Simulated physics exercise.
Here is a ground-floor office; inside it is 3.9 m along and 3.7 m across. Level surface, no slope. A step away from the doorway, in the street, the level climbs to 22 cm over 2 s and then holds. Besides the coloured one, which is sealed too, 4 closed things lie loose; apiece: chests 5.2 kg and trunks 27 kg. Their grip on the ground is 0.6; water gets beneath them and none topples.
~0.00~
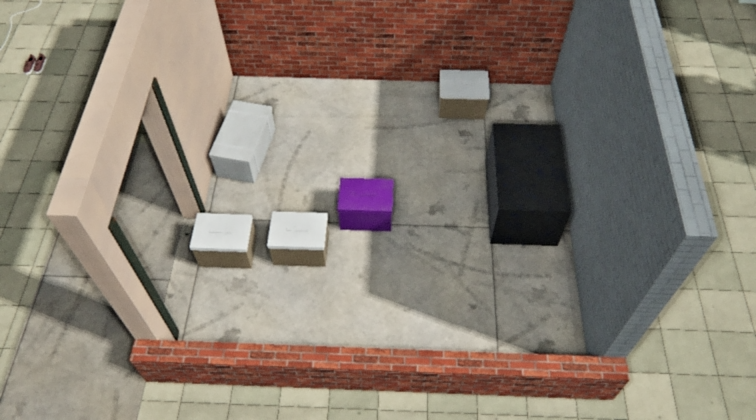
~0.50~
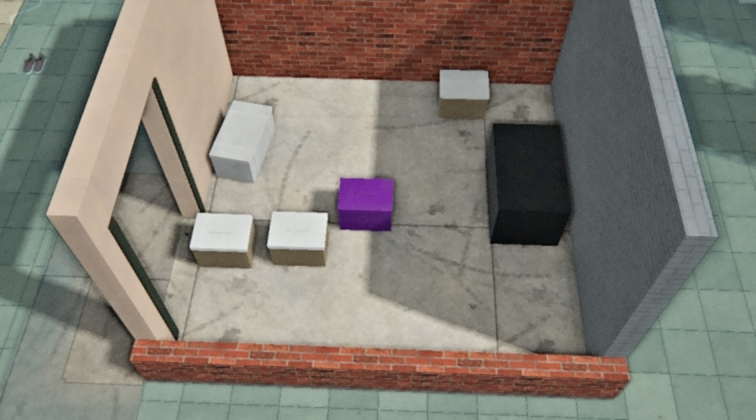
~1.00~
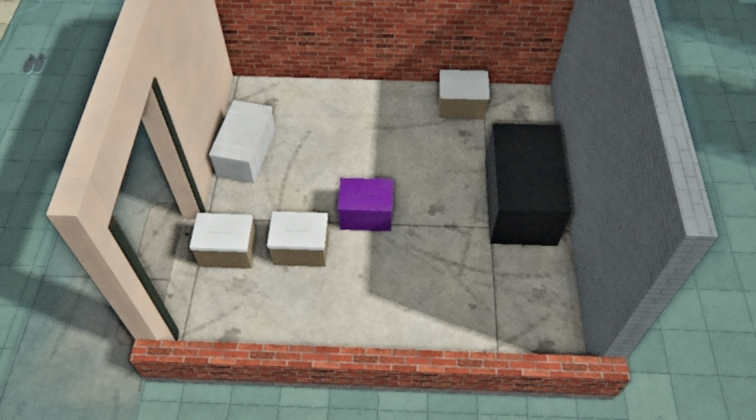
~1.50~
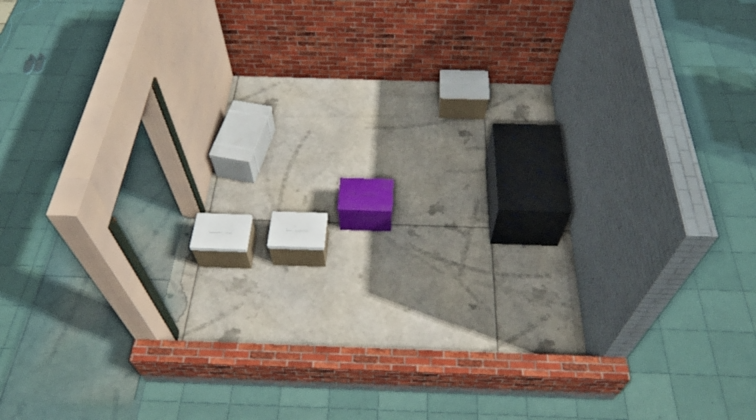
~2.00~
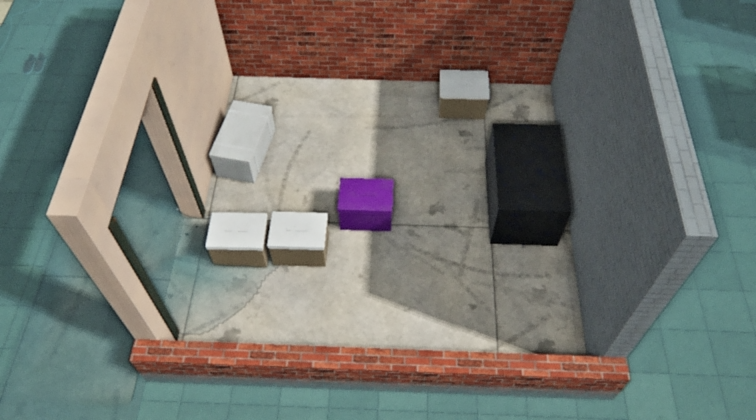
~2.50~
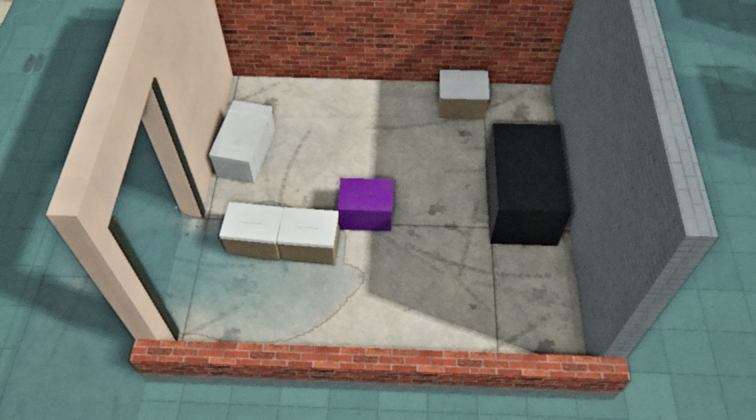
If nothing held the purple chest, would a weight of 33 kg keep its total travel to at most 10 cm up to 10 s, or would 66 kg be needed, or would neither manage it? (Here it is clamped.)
The heavier weight is unnecessary.
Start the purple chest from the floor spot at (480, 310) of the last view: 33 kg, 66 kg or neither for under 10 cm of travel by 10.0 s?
Just the heavier works.
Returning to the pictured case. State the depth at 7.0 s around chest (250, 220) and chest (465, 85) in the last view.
Depths: Near 4 cm, then near 8 cm.
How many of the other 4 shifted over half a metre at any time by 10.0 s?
The number is 3.
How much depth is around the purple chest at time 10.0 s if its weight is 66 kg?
Around 11 cm.
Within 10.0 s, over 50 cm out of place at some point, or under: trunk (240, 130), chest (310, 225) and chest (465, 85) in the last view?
Falls short; exceeds it; exceeds it.
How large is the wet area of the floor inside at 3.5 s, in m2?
7.0 m2.
After 3.5 s the purple chest would be 0 cm from its start with 33 kg and 0 cm from its start with 66 kg; 6 cm of water round it then.
After 4.5 s the purple chest would be 0 cm from its start with 33 kg and 0 cm from its start with 66 kg; 5 cm of water round it then.
After 7.0 s the purple chest would be 0 cm from its start with 33 kg and 0 cm from its start with 66 kg; 6 cm of water round it then.
After 10.0 s the purple chest would be 1 cm from its start with 33 kg and 0 cm from its start with 66 kg; 11 cm of water round it then.
